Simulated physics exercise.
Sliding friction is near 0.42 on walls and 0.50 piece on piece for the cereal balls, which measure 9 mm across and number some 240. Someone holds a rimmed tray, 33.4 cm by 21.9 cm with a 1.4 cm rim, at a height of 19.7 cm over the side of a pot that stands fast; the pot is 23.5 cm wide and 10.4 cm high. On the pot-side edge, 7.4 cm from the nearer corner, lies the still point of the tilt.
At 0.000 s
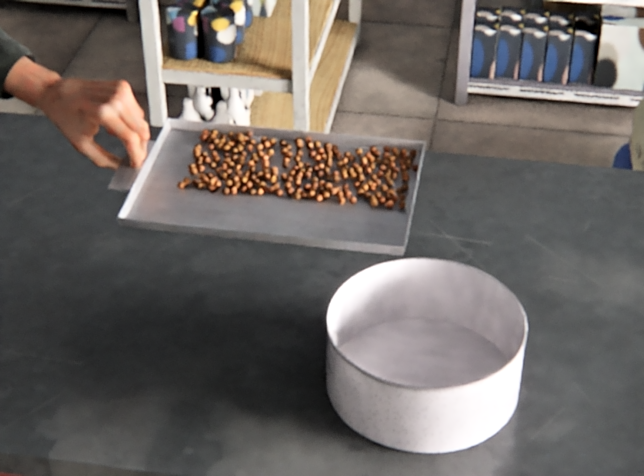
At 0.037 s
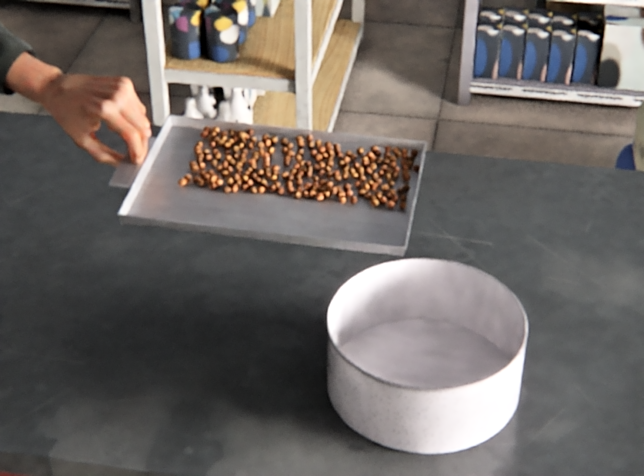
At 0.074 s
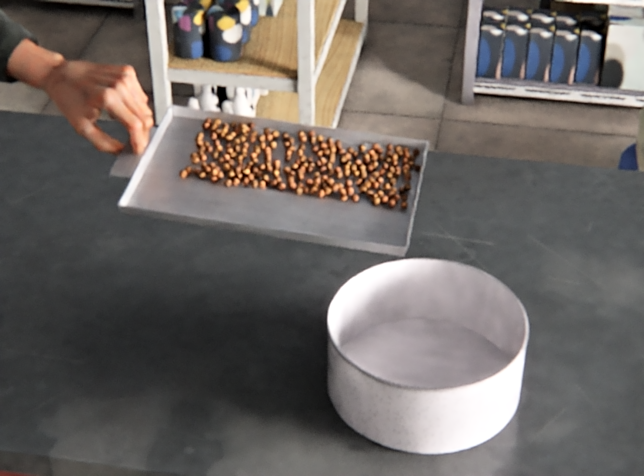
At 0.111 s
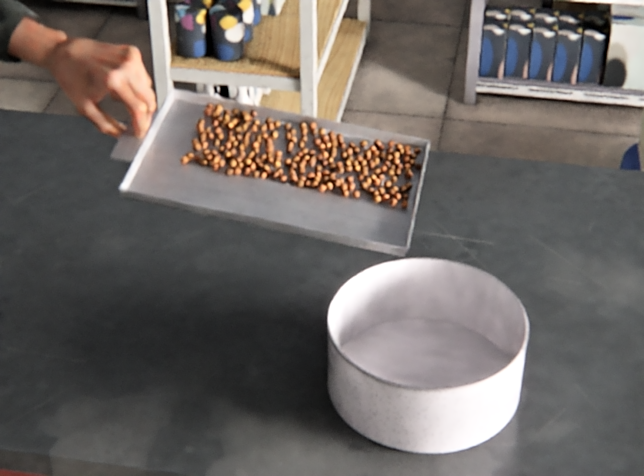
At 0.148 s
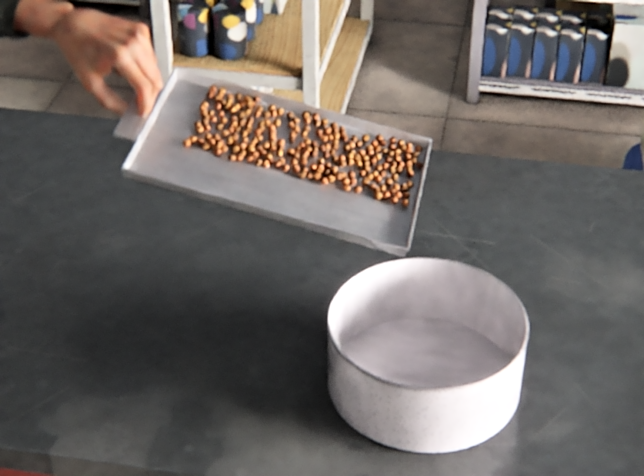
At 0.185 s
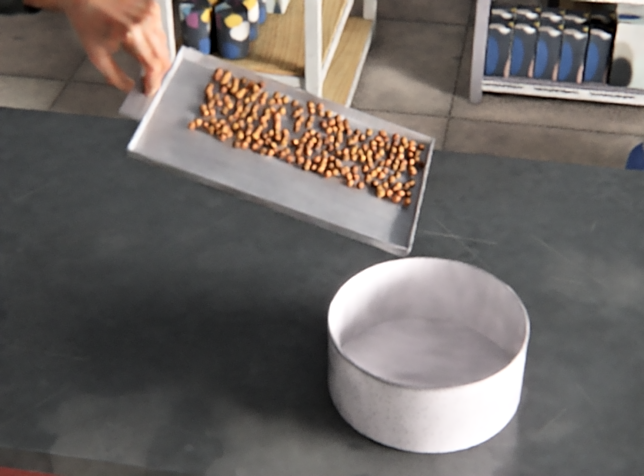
Hand at left raising one end of a metal tray of small brown pieces, tilting it beside a white round pot.
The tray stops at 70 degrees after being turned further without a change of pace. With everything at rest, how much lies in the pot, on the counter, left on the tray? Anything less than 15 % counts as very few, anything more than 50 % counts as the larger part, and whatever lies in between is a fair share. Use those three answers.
Pot: A fair share. Counter: A fair share. Tray: A fair share.
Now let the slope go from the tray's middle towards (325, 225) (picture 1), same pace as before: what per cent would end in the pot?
Roughly 75 percent of them.
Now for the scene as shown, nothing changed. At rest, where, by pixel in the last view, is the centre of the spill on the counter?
The middle of the spill sits at roughly (541, 318).
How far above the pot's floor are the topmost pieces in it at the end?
It stands at some 1.5 cm.
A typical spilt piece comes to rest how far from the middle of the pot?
Some 20 cm, give or take.
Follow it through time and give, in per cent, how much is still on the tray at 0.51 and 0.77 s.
In turn: 100, 40.
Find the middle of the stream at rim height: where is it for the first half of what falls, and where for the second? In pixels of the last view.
At about (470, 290), then at (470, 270).
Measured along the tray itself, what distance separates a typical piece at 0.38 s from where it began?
About 2 cm.
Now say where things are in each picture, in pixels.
The first frame shows tray tilt 0 degrees, front corners at (120, 216) and (403, 245); middle of the pieces at (295, 169); pot at (426, 319).
The second frame shows tray tilt 1 degrees, front corners at (121, 213) and (404, 246); middle of the pieces at (296, 167).
The third frame shows tray tilt 3 degrees, front corners at (122, 203) and (405, 246), lowest corner right front; middle of the pieces at (298, 163).
The fourth frame shows tray tilt 7 degrees, front corners at (122, 187) and (406, 247), lowest corner right front; middle of the pieces at (299, 155).
The fifth frame shows tray tilt 12 degrees, front corners at (125, 167) and (407, 247), lowest corner right front; middle of the pieces at (302, 145).
The sixth frame shows tray tilt 18 degrees, front corners at (131, 147) and (408, 248), lowest corner right front; middle of the pieces at (306, 136); pot at (428, 319). The tray's pace is about 140 degrees a second.
After 0.38 s, tilt 45 degrees; the tray holds 100 %, the pot 0 %.
Then, at 0.51 s, tilt 63 degrees; the tray holds 100 %, the pot 0 %.
After 0.77 s, tilt 70 degrees; the tray holds 40 %, the pot 30 %.
By 1.6 s all is still; pot 35 %, counter 25 %, tray 40 %.
